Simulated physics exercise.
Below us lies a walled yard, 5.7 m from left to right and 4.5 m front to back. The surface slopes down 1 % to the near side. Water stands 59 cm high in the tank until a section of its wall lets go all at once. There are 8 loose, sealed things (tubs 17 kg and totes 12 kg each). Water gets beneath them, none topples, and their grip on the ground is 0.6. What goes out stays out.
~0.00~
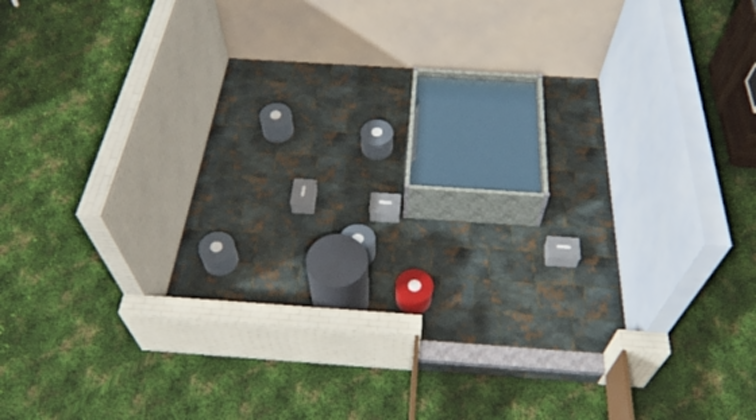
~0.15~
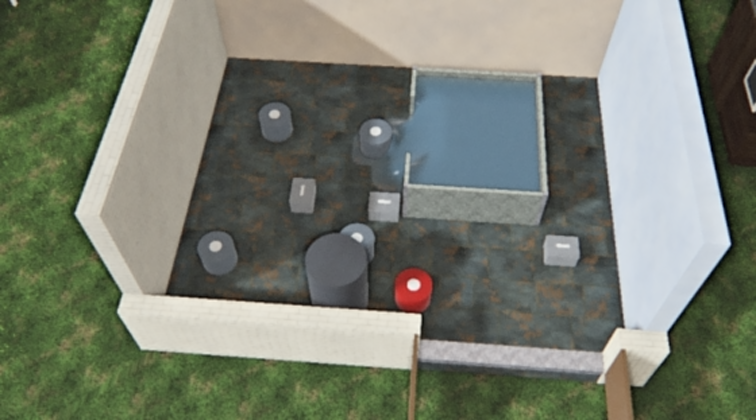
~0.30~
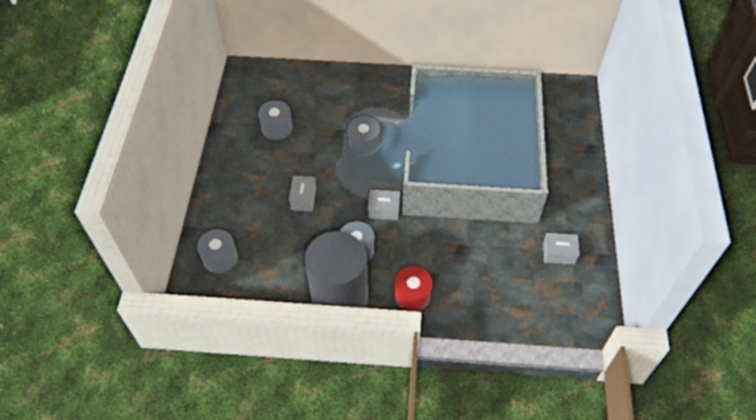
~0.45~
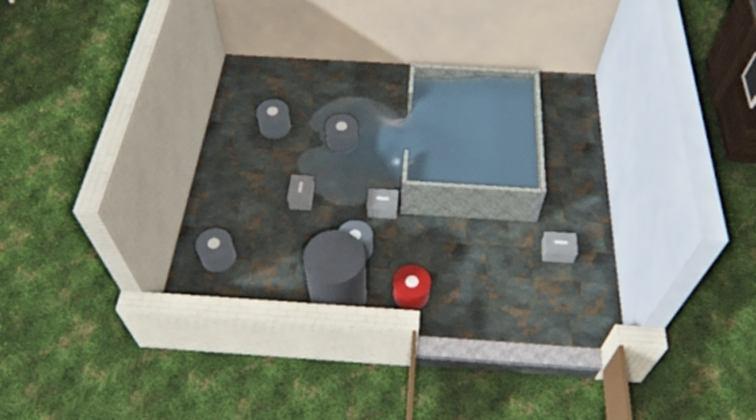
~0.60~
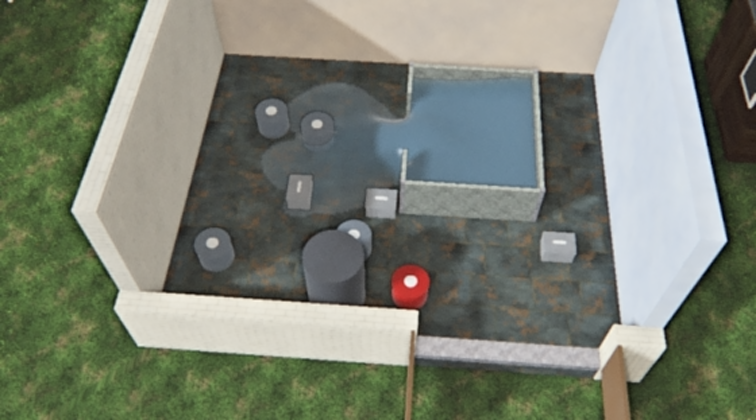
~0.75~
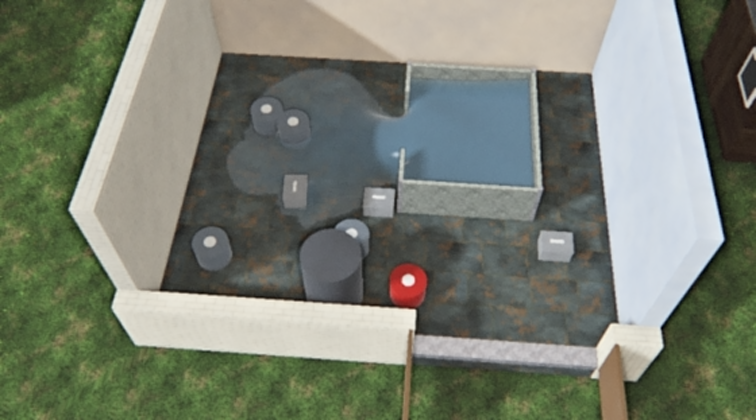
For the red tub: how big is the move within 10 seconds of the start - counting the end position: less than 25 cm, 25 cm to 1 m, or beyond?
Red tub stays put.
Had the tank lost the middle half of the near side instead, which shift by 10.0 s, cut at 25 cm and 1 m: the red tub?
In that case the red tub is nudged along.
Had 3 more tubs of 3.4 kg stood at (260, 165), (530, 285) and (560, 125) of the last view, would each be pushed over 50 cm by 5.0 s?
In that order: Past it, less, under.
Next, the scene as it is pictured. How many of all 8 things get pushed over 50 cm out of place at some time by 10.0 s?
I count 5.
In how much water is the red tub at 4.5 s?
About 2 cm.
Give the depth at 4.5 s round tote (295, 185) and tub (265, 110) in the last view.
About 22 and 15 cm.
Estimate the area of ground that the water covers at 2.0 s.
Some 14 m2.
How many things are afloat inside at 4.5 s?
I count 4.
After 2.0 s the red tub is near (408, 280), 0.0 m from its start, aground; 0 of 8 are out; 3 afloat.
After 4.5 s the red tub is near (408, 280), 0.0 m from its start, aground; 0 of 8 are out; 4 afloat.
After 7.0 s the red tub is near (408, 280), 0.0 m from its start, aground; 0 of 8 are out; 4 afloat.
After 10.0 s the red tub is near (408, 280), 0.0 m from its start, aground; 0 of 8 are out; 1 afloat.
